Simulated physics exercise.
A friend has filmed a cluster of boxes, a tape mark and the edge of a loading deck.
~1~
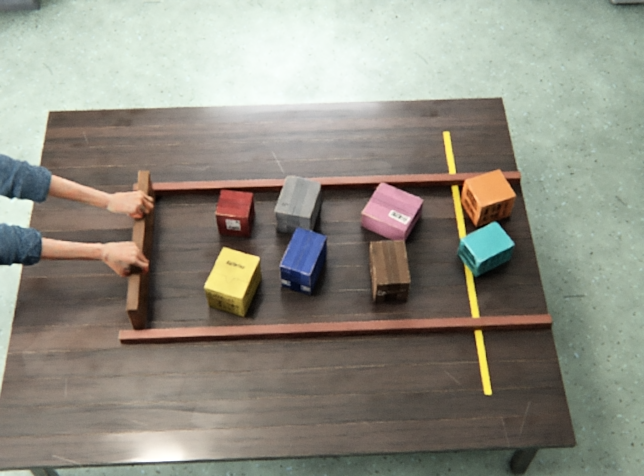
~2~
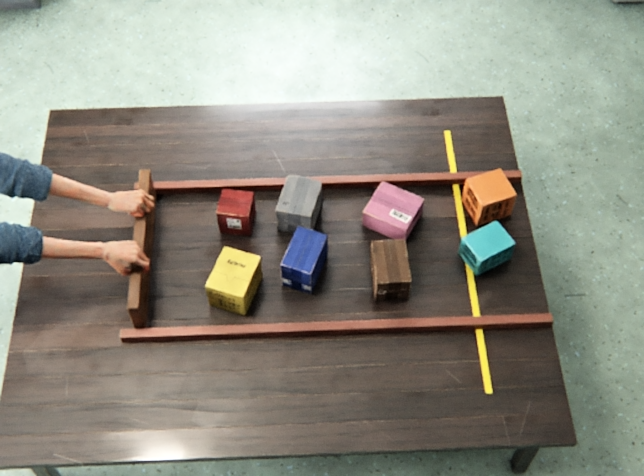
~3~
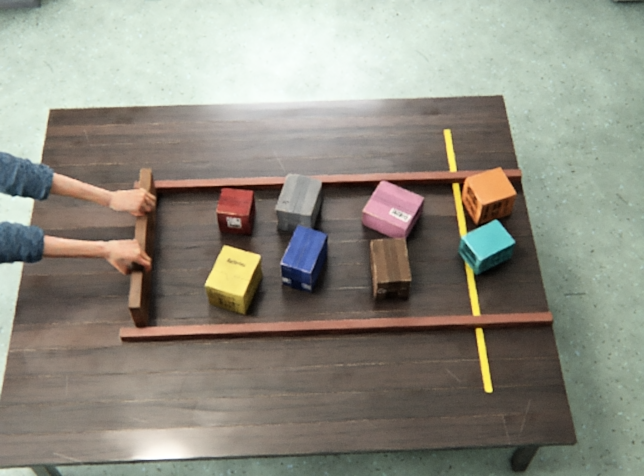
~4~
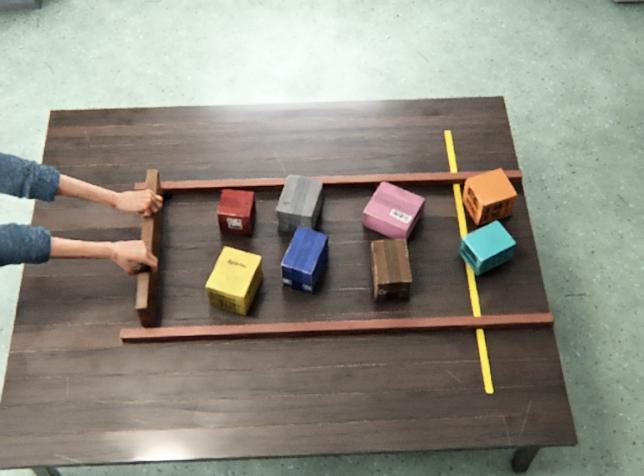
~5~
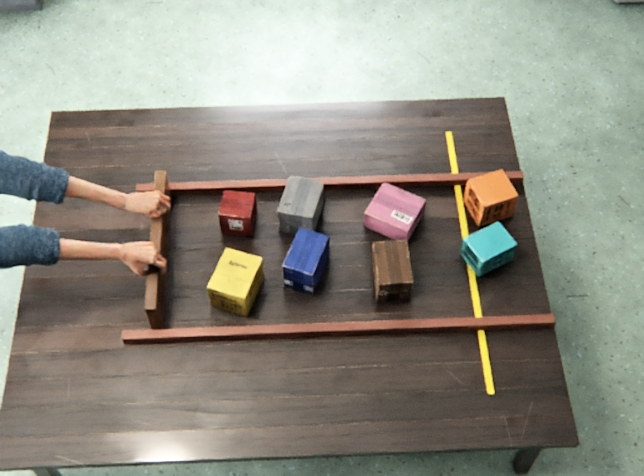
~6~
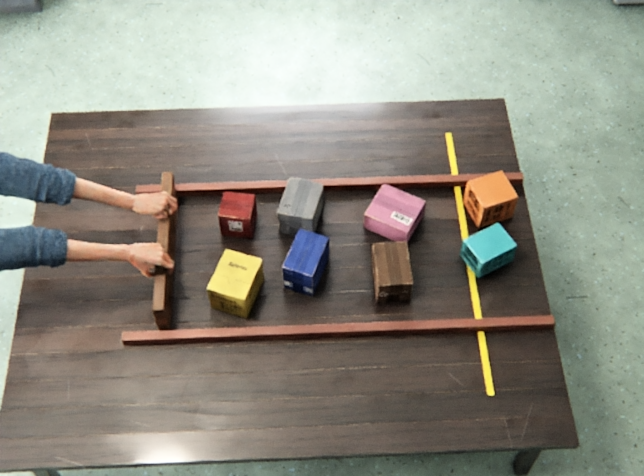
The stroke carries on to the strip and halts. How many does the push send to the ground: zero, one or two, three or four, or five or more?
In the end the number that fall off is three or four.
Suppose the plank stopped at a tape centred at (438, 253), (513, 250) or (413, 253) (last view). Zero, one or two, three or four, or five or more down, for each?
In that order: Just one or two; more than four; 1 or 2.
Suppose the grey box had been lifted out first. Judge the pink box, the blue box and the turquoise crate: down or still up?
The pink box is kept; the blue box holds on; the turquoise crate goes over.
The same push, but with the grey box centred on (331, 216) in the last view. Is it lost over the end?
Then it remains up.
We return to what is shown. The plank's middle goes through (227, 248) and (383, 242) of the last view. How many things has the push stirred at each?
2 and 8.
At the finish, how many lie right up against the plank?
That makes 2.
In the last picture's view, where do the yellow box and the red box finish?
About (494, 270), and the other about (480, 207).
A little later, none off yet; orange crate at rest near (490, 200); turquoise crate at rest near (488, 250); pink box at rest near (394, 214).
Next, none off yet; orange crate at rest near (490, 200); turquoise crate at rest near (488, 250); pink box shifted about its own width near (429, 209).
Later still, none off yet; orange crate shifted about its own width near (541, 198); turquoise crate shifted about its own width near (537, 246); pink box shifted well along near (497, 202).
When it is over, the number that fall off is three or four; down, brown parcel, pink box, turquoise crate and orange crate.
